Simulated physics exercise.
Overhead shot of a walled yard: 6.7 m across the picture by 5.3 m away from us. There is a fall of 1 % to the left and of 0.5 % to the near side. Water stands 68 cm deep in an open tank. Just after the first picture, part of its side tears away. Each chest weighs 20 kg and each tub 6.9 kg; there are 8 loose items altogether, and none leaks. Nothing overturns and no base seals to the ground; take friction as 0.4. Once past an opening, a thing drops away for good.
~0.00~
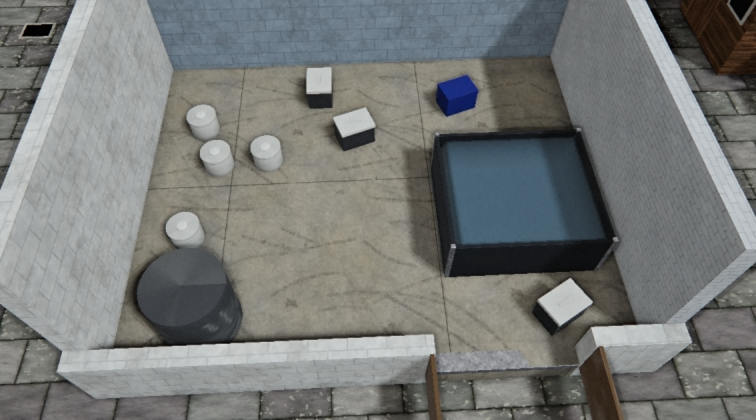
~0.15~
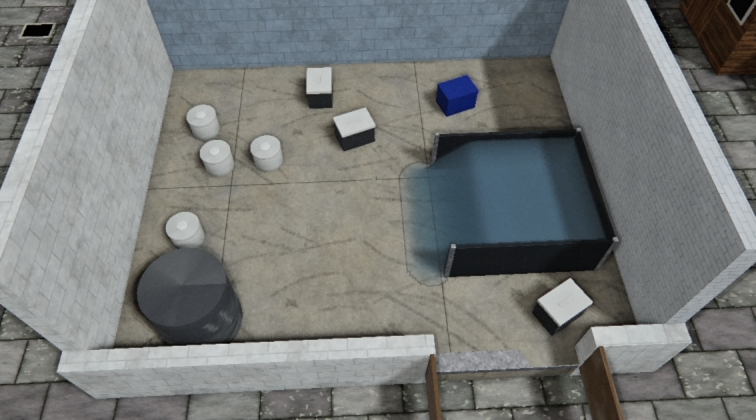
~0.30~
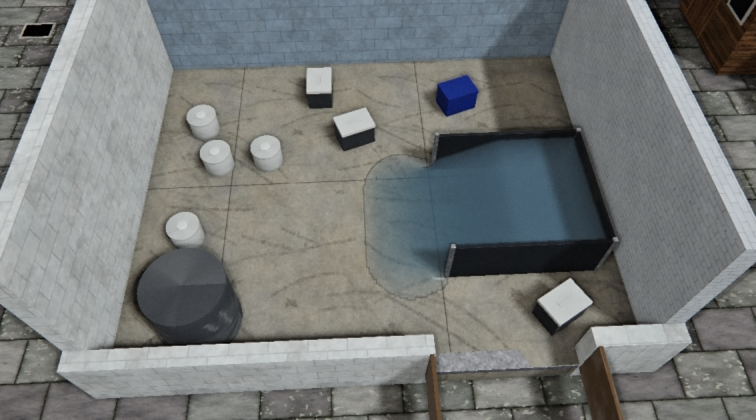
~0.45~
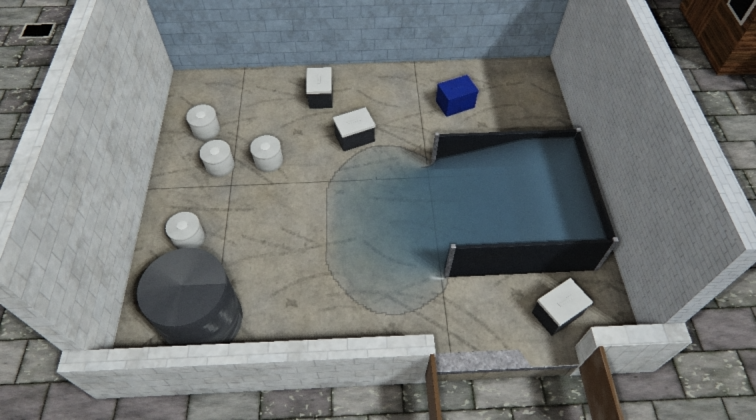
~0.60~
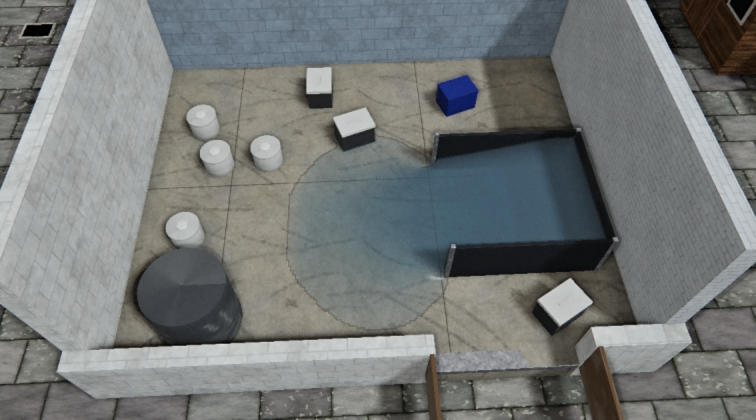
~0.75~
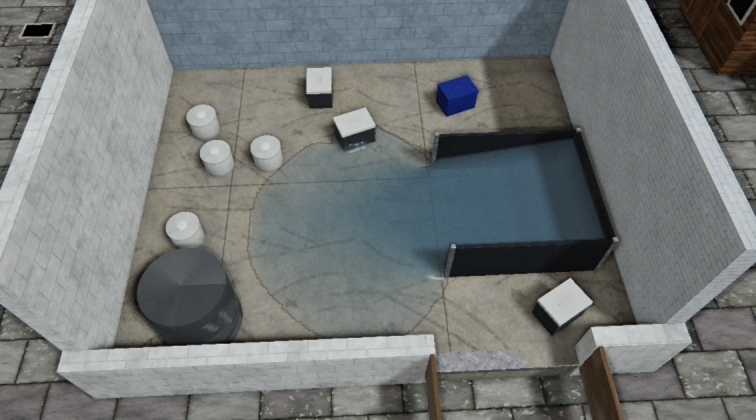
In a walled yard, water pours from a tank's open left side and spreads leftward.
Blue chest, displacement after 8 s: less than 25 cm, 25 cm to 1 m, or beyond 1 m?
Less than 25 cm.
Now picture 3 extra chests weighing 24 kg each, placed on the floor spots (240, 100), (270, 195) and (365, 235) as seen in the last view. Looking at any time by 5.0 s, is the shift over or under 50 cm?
Result, in listed order: Exceeded / exceeded / exceeded.
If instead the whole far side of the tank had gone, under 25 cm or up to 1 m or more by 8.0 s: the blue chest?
Outcome for the blue chest: It is borne far off.
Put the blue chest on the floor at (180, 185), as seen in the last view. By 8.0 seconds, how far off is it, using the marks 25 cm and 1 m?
In the end it is hauled off.
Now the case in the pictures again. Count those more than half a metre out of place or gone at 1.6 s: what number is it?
The answer is 2.
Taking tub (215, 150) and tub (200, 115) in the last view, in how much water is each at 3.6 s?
First roughly 23 cm, second roughly 24 cm.
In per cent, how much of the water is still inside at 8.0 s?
Around 98 per cent of the water is still in there.
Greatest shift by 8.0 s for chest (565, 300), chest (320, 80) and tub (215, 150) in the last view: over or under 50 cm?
Item by item, they came out below the mark, above the mark and above the mark.
After 1.6 s the blue chest is near (458, 87), 0.0 m from its start, aground; 0 of 8 are out; 1 afloat.
After 3.6 s the blue chest is near (458, 87), 0.0 m from its start, aground; 0 of 8 are out; 4 afloat.
After 5.6 s the blue chest is near (459, 88), 0.0 m from its start, aground; 0 of 8 are out; 4 afloat.
After 8.0 s the blue chest is near (459, 88), 0.0 m from its start, aground; 0 of 8 are out; 4 afloat.
